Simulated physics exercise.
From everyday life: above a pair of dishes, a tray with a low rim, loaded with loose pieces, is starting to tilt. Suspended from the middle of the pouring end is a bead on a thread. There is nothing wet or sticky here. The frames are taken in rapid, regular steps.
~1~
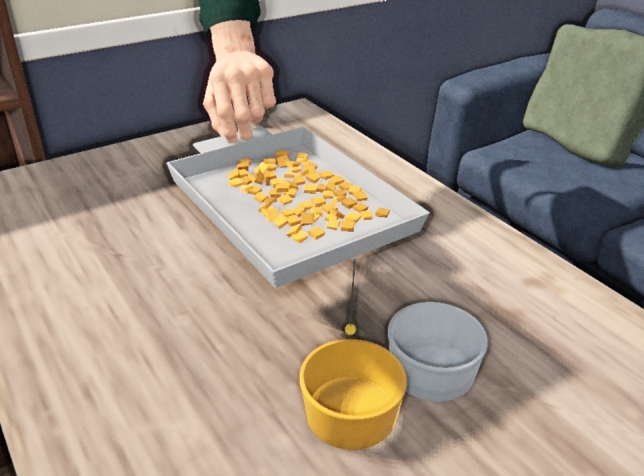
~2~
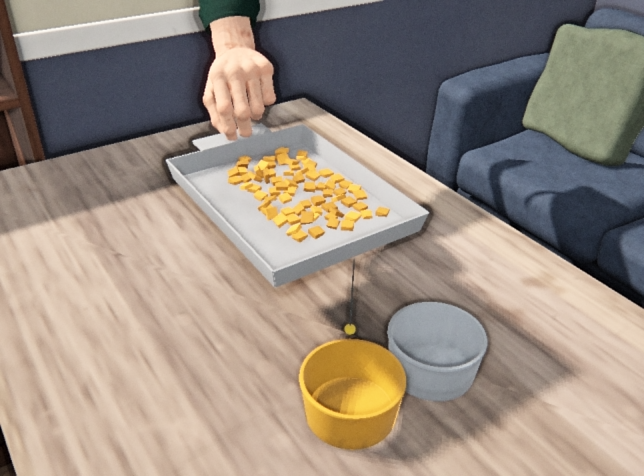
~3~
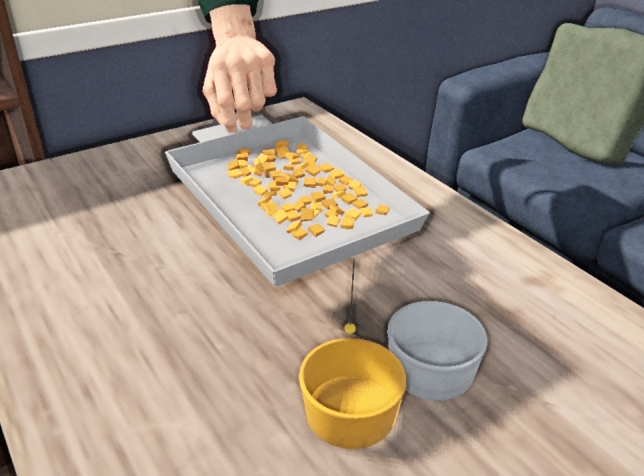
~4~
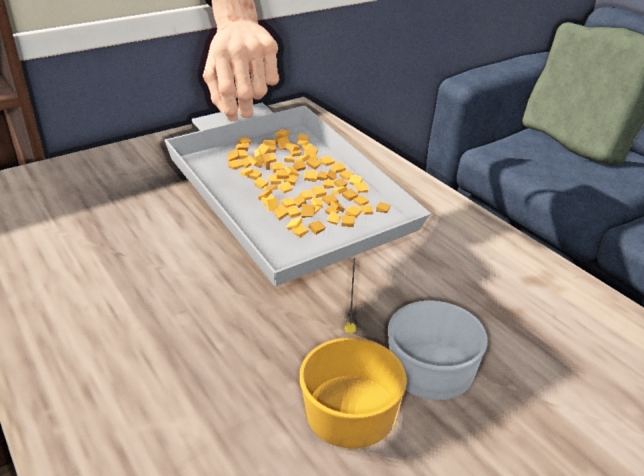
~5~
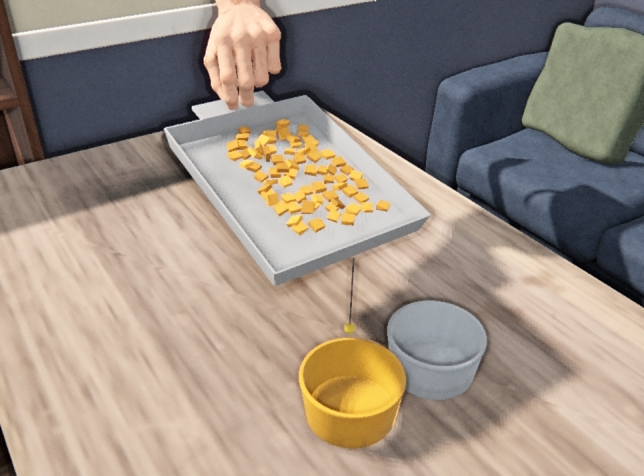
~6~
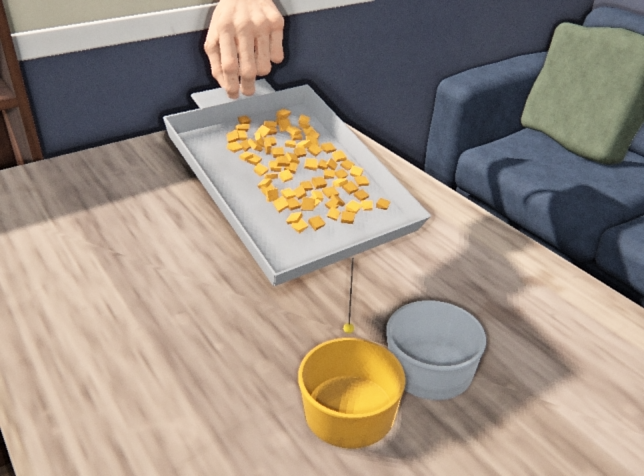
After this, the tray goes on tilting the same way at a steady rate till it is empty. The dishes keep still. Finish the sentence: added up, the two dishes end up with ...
... over half of it.
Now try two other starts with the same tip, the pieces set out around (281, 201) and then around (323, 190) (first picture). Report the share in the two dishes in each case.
It would be 90 in a hundred, and then 90 in a hundred.
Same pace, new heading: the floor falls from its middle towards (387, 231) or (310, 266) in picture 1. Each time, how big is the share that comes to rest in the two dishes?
About 80 and 50 percent.
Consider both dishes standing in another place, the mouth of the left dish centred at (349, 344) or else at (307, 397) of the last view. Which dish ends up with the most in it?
Result, first place: The lefthand one; second place: The righthand one.
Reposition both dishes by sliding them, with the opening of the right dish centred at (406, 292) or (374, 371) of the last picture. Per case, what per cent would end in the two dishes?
In order, 0 % and 60 %.
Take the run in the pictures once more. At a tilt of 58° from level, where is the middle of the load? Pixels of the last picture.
Roughly at (361, 224).
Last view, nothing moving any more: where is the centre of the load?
At about (375, 404), give or take.
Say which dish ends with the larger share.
It's the one placed left that wins here.
Soon after the last picture, tray tipped steeply; nearly all on the tray; a stray few in the air.
A little later, tray tipped right over; most on the tray; a small part in the left dish; a stray few outside both.
Later still, tray tipped past a quarter turn; about two thirds in the left dish; about a quarter in the right dish; a small part outside both.
At rest, tray tipped past a quarter turn; about two thirds in the left dish; about a quarter in the right dish; a small part outside both.
